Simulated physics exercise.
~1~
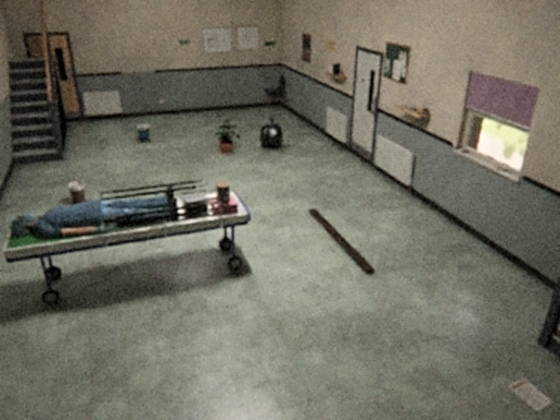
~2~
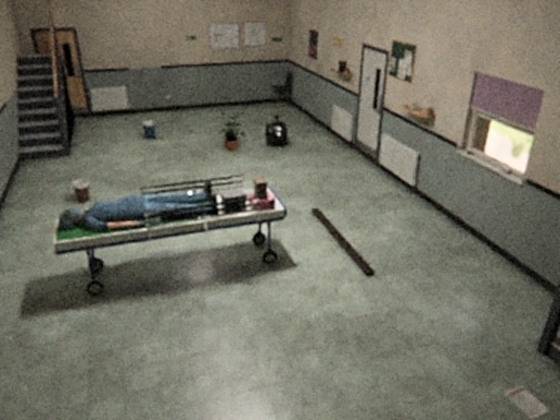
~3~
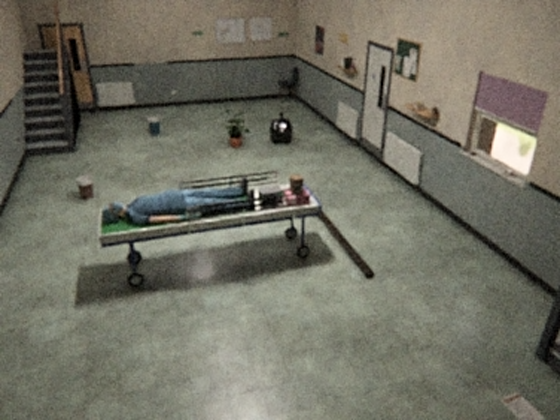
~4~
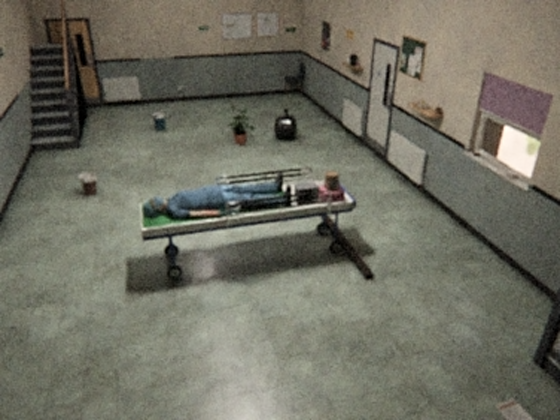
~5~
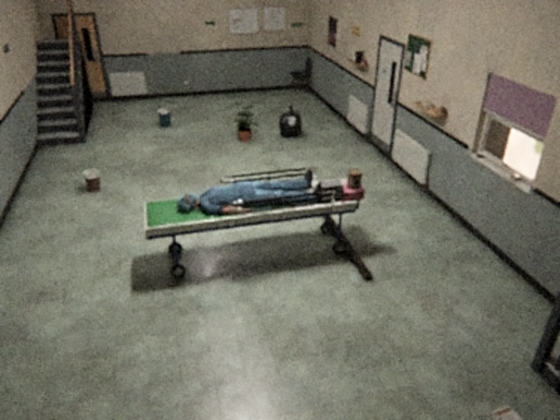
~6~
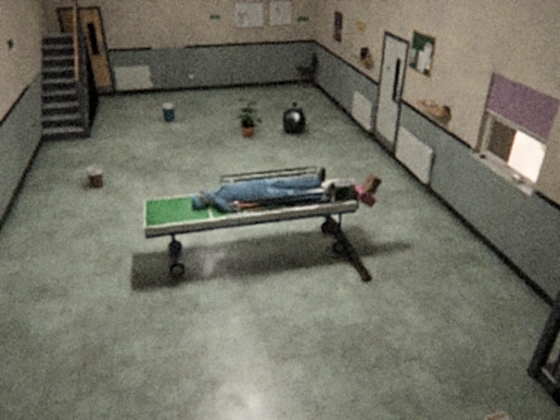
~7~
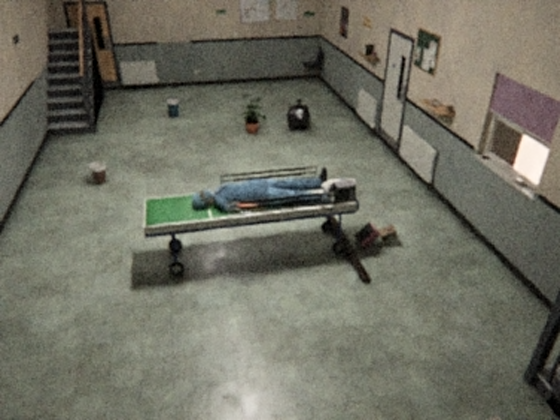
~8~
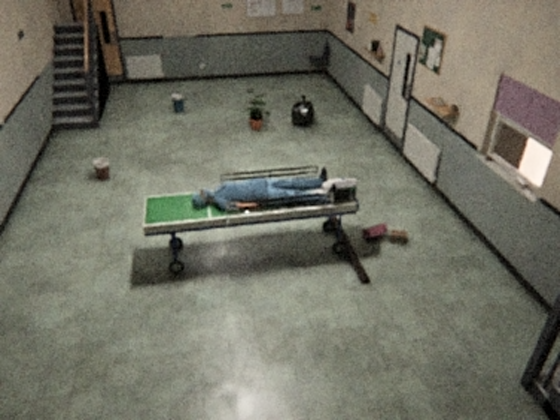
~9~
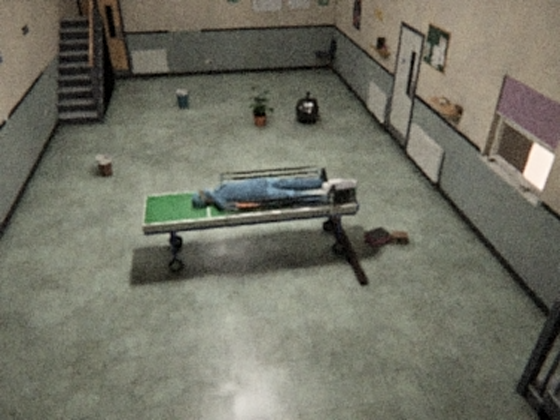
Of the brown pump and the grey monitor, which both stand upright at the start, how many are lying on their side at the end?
One of them is lying on its side at the end, the brown pump, which is down on the floor. The grey monitor is still upright on the trolley.
